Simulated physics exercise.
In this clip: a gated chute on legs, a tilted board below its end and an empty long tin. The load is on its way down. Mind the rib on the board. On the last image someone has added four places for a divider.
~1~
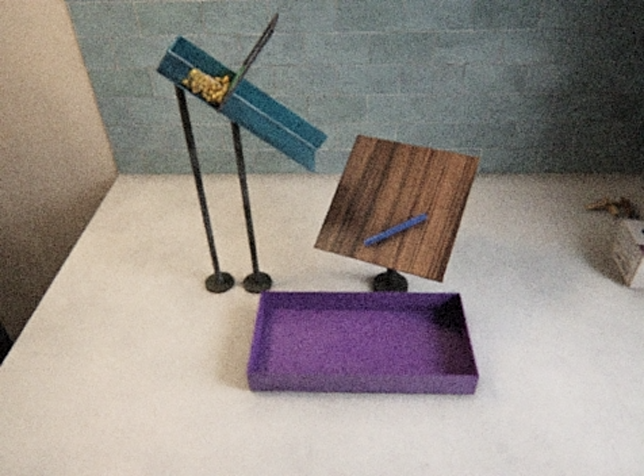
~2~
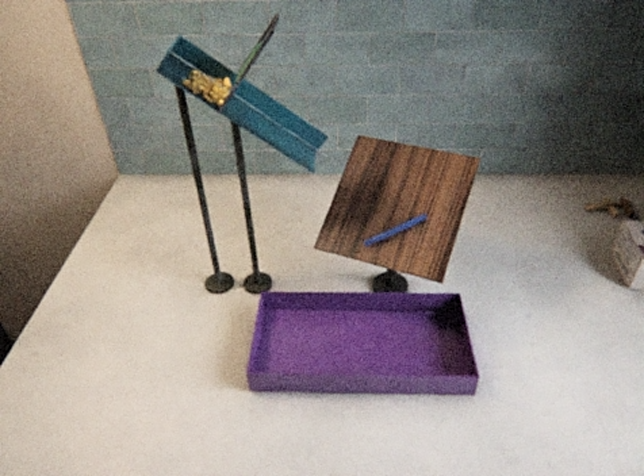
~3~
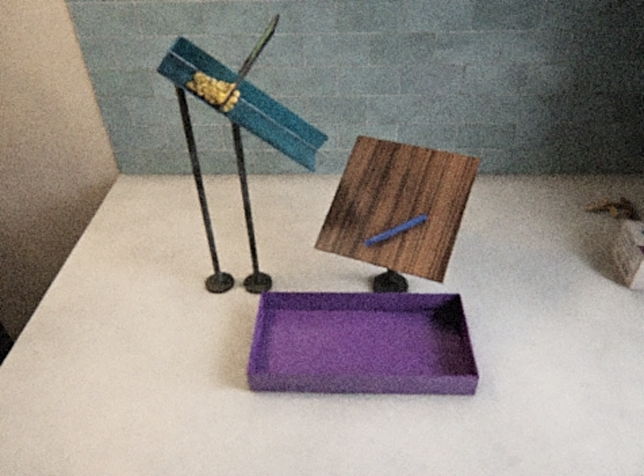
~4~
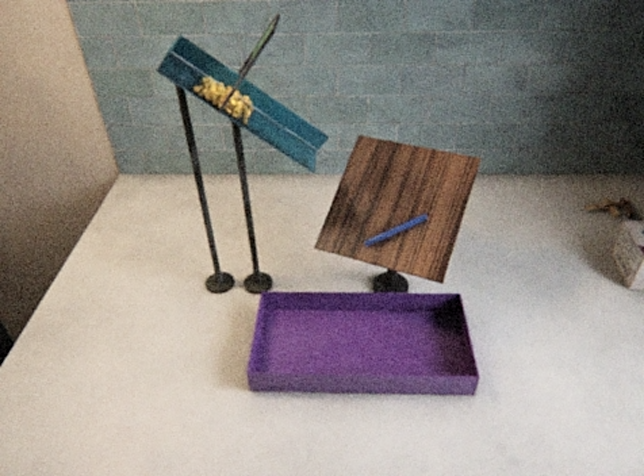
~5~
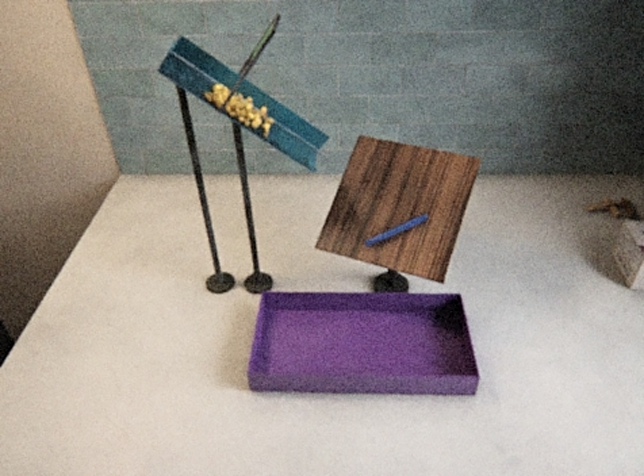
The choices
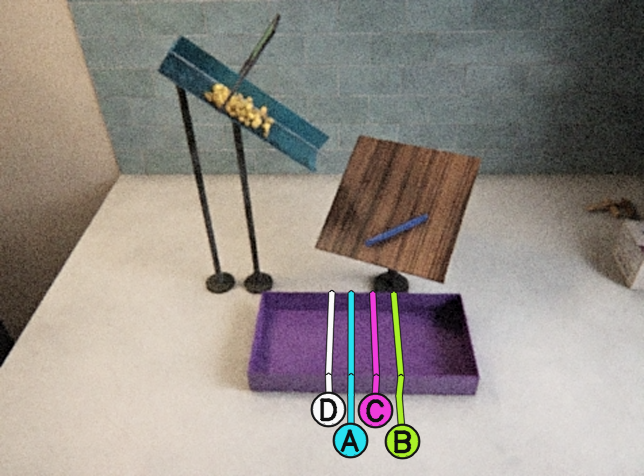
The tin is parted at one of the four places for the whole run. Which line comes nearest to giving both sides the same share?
D is best.
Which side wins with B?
The left side.
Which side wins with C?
The left side.
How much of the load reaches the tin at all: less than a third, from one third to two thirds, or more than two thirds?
More than two thirds.
On the marked copy, line A crosses the front rim at (351, 375); line B crosses the front rim at (400, 376); line C crosses the front rim at (376, 375); line D crosses the front rim at (328, 374).
Choosing A, of what is caught, all but a few on the left of the divider, a small share on the right.
Choosing B, of what is caught, all but a few on the left of the divider, a small share on the right.
Choosing C, of what is caught, all but a few on the left of the divider, a small share on the right.
Choosing D, of what is caught, close to half on the left of the divider, close to half on the right.
